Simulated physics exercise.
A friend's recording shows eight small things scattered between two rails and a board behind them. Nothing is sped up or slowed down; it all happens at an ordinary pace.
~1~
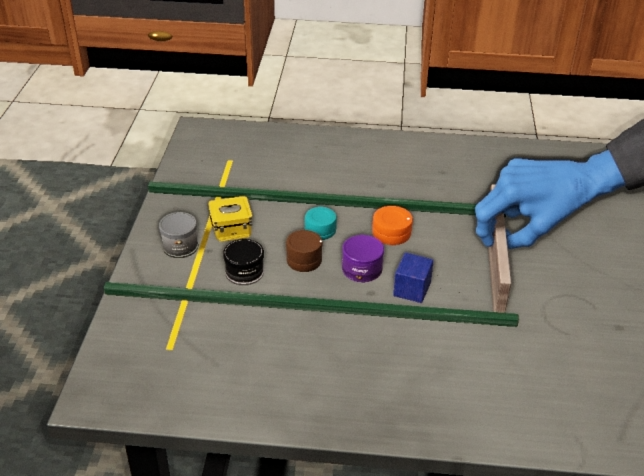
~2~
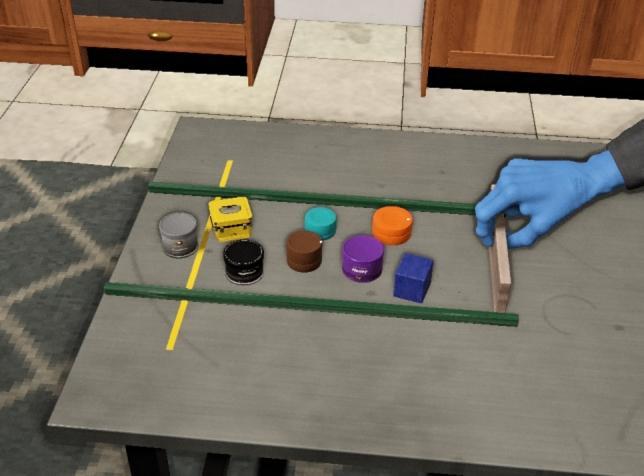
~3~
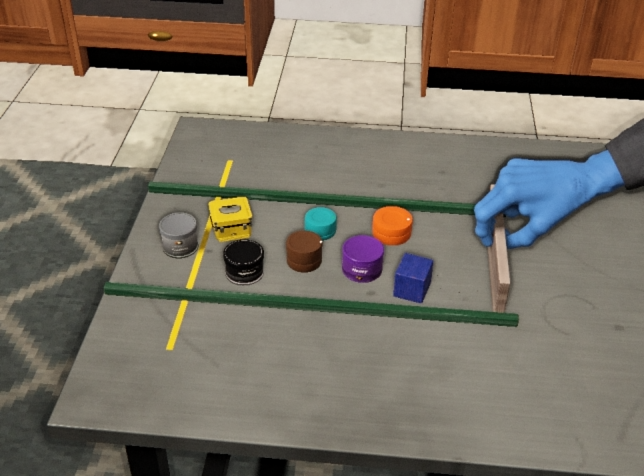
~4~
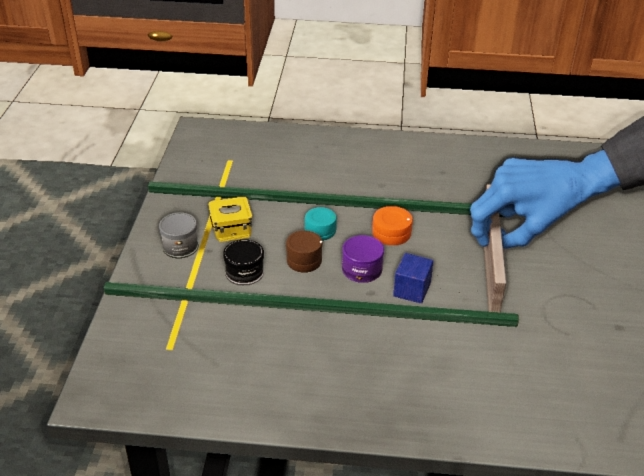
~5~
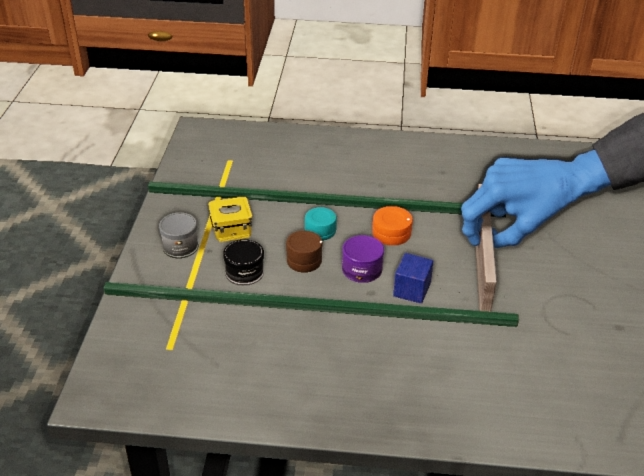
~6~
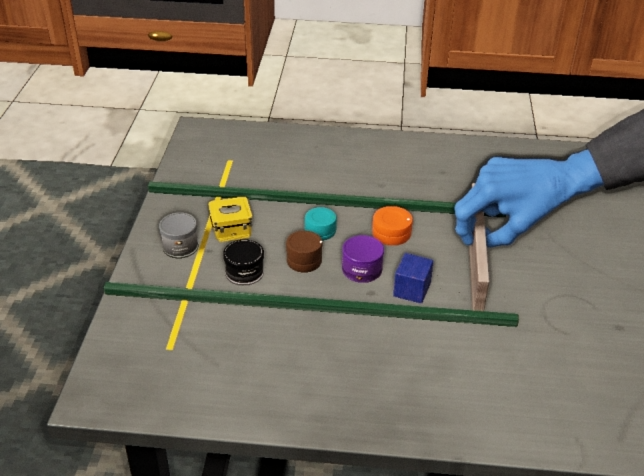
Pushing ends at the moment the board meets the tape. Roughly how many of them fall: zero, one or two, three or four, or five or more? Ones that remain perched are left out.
One or two.
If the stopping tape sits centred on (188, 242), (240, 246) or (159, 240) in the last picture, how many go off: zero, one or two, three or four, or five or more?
In order: Just one or two, no fall at all, more than four.
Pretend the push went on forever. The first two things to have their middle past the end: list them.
First the grey tin, next the yellow case.
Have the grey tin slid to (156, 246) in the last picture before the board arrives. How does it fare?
Result: It does not stay.
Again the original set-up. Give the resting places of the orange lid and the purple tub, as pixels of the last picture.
First (195, 204), then (182, 236).
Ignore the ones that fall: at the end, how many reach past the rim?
The total would be 1.
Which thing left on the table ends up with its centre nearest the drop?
Yellow case.
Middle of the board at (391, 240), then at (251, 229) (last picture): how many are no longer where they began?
By the first moment it's 3, by the second it's 8.
A little later, none off yet; grey tin at rest near (179, 236); yellow case at rest near (231, 220); black tin at rest near (244, 262).
When it is over, the number that fall off is one or two; down, grey tin.
